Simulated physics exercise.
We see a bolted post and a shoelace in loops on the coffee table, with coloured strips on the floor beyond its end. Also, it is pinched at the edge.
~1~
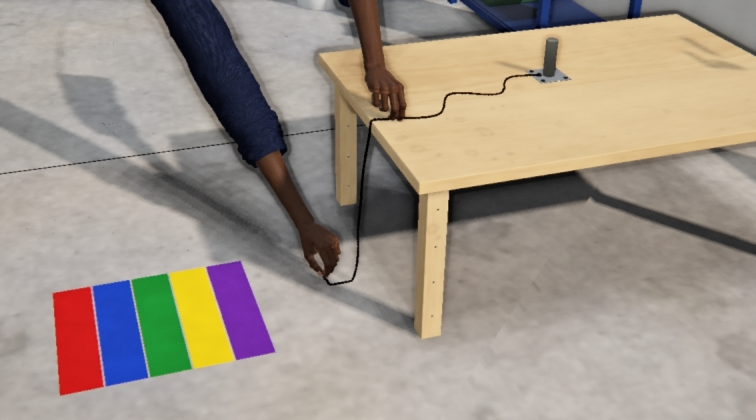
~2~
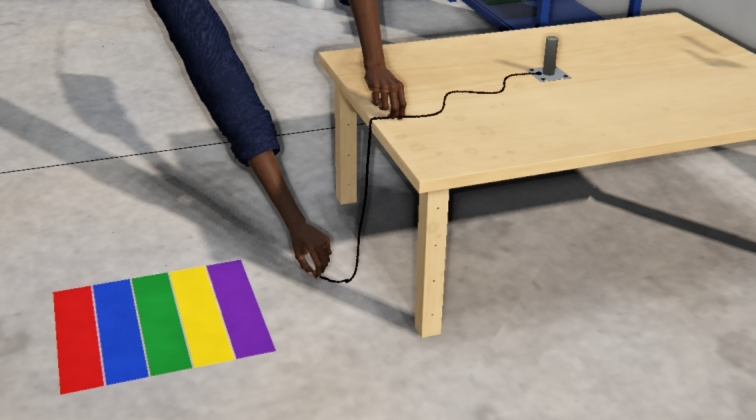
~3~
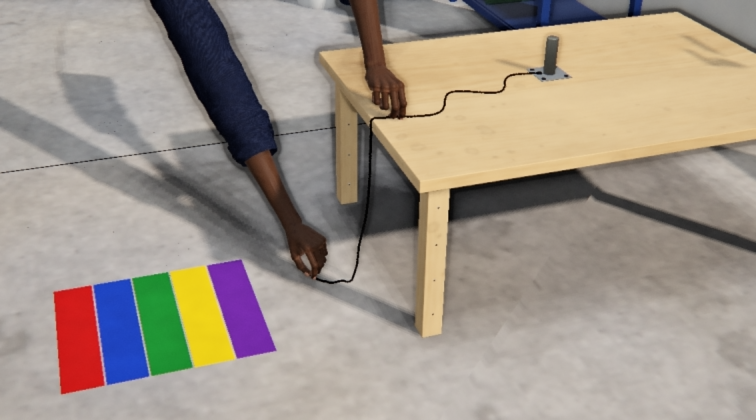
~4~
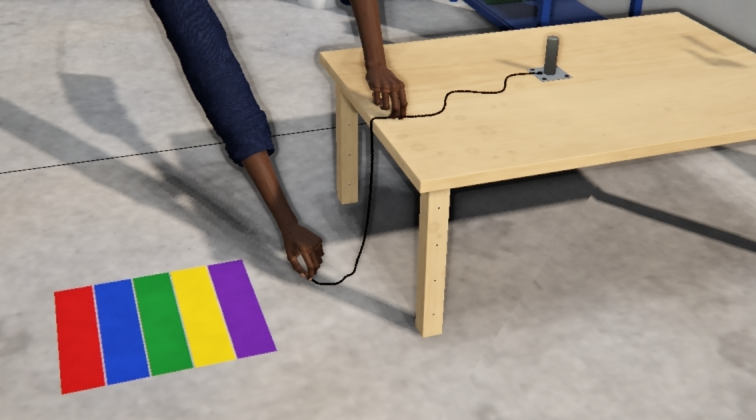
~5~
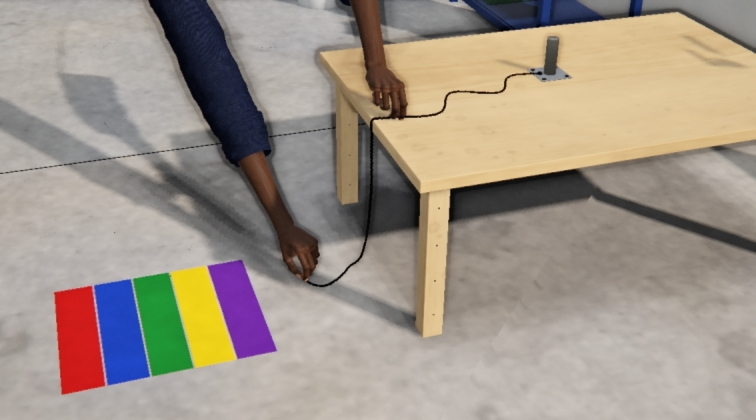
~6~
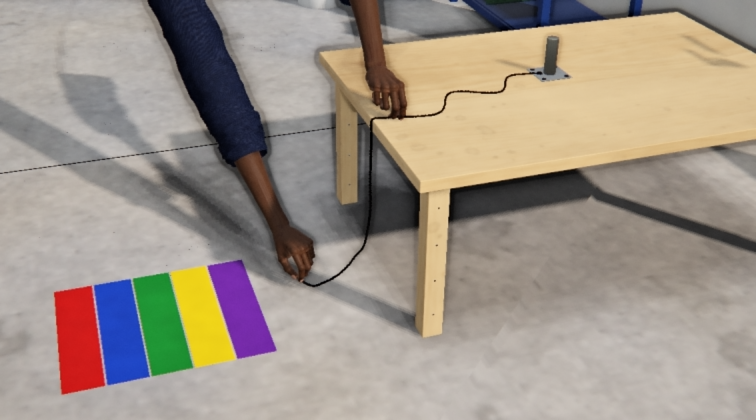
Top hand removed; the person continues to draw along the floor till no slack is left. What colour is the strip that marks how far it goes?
That strip is green.
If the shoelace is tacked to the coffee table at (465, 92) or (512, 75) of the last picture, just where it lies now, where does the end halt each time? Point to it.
First try at (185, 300), second at (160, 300).
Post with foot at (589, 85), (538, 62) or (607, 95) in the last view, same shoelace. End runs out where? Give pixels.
First try about (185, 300), second about (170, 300), third about (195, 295).
Soon after, end near (225, 291); over purple.
Then, end near (183, 298); over yellow.
At full stretch, end near (158, 303); over green. The green one.
